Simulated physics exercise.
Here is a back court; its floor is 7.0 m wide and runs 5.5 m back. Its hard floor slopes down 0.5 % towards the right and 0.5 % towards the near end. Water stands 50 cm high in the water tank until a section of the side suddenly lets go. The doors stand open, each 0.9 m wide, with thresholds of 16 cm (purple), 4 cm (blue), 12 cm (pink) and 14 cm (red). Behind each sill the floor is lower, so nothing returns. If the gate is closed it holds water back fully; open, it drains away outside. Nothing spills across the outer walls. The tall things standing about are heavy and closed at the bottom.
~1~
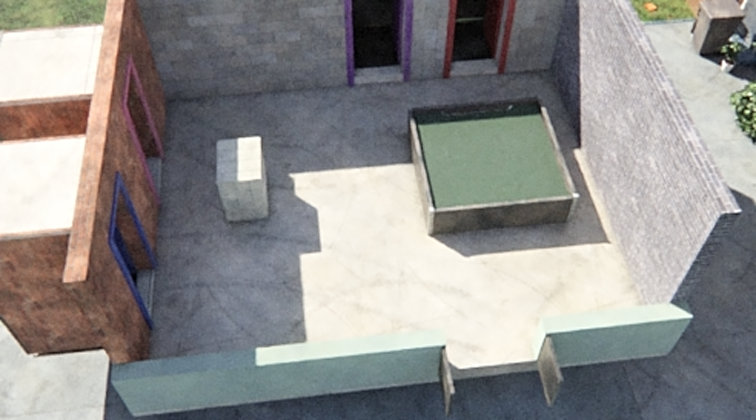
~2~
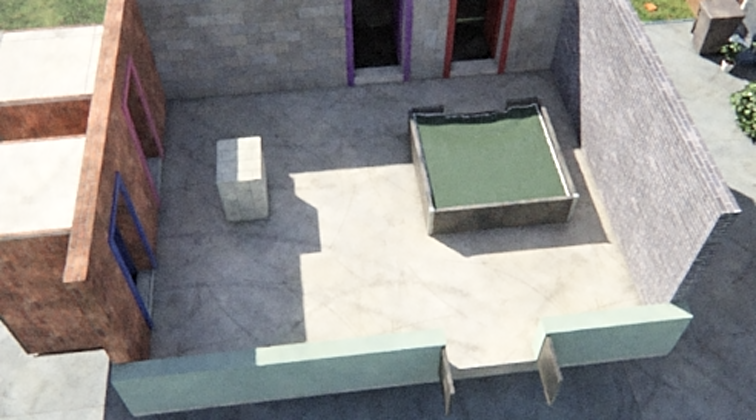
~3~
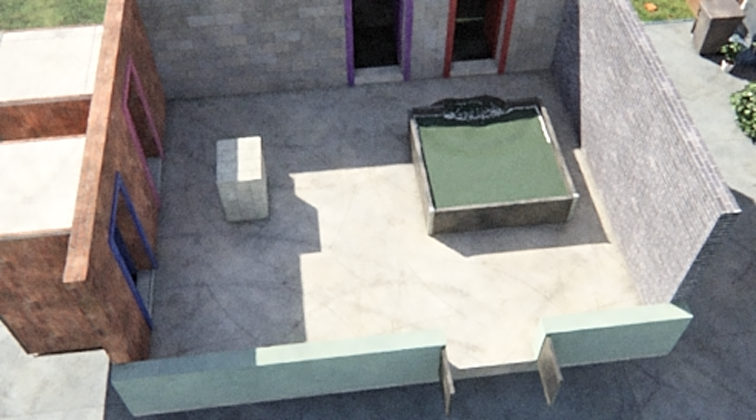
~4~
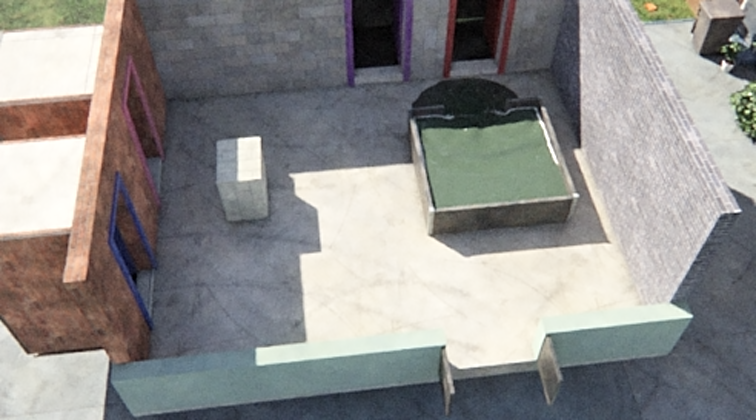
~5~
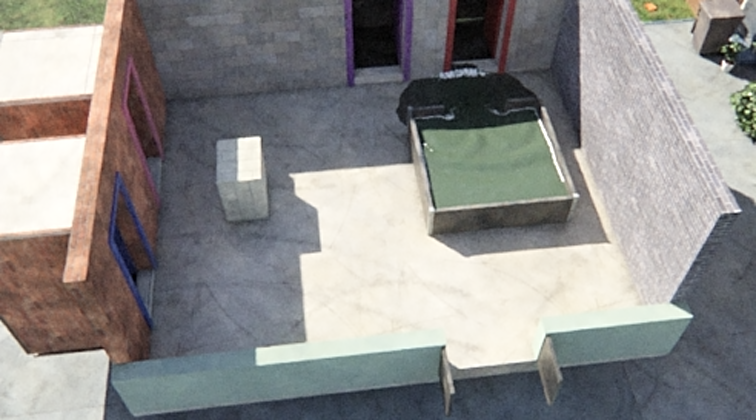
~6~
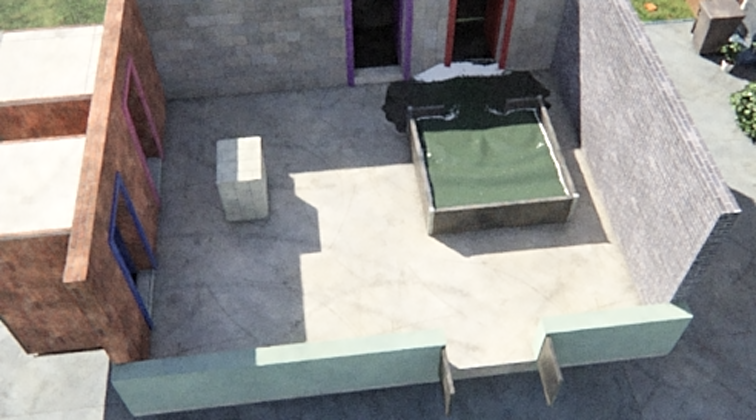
Dark green water pours from the back of a tank and spreads across the courtyard floor.
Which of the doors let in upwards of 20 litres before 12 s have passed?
Within that time: At the purple door it keeps below the limit; at the blue door it keeps below the limit; at the pink door it keeps below the limit; at the red door it goes over the limit.
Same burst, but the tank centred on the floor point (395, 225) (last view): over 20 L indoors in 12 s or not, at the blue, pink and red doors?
Against that limit: Blue below, pink under, red under.
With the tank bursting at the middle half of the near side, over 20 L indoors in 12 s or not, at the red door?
Then: Red under.
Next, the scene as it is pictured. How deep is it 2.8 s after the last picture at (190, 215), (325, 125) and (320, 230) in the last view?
In that order: 0, 3 and 0 cm.
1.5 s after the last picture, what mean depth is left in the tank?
Roughly 31 cm on average.
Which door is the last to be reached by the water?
The blue one.
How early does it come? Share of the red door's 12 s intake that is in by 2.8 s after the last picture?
Some 85 per cent by then.
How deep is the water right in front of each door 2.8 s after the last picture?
In cm: Purple 10, blue 0, pink 2, red 21.
Then, 0.7 s after the last picture water covers 10 % of the floor and is deepest (33 cm) near (446, 82); purple door 12 cm at the sill, 0 L in, blue door not reached, pink door not reached, red door 32 cm at the sill, 60 L in.
Then, 1.5 s after the last picture water covers 20 % of the floor and is deepest (30 cm) near (446, 82); purple door 13 cm at the sill, 0 L in, blue door not reached, pink door not reached, red door 30 cm at the sill, 142 L in.
Then, 2.8 s after the last picture water covers 40 % of the floor and is deepest (23 cm) near (542, 74); purple door 10 cm at the sill, 0 L in, blue door not reached, pink door not reached, red door 21 cm at the sill, 218 L in.
Then, 6.3 s after the last picture water covers 80 % of the floor and is deepest (16 cm) near (651, 331); purple door 6 cm at the sill, 0 L in, blue door 2 cm at the sill, 0 L in, pink door 6 cm at the sill, 0 L in, red door 12 cm at the sill, 259 L in.
Then, 11.3 s after the last picture water covers 95 % of the floor and is deepest (10 cm) near (639, 332); purple door 4 cm at the sill, 0 L in, blue door 4 cm at the sill, 0 L in, pink door 4 cm at the sill, 0 L in, red door 7 cm at the sill, 259 L in.
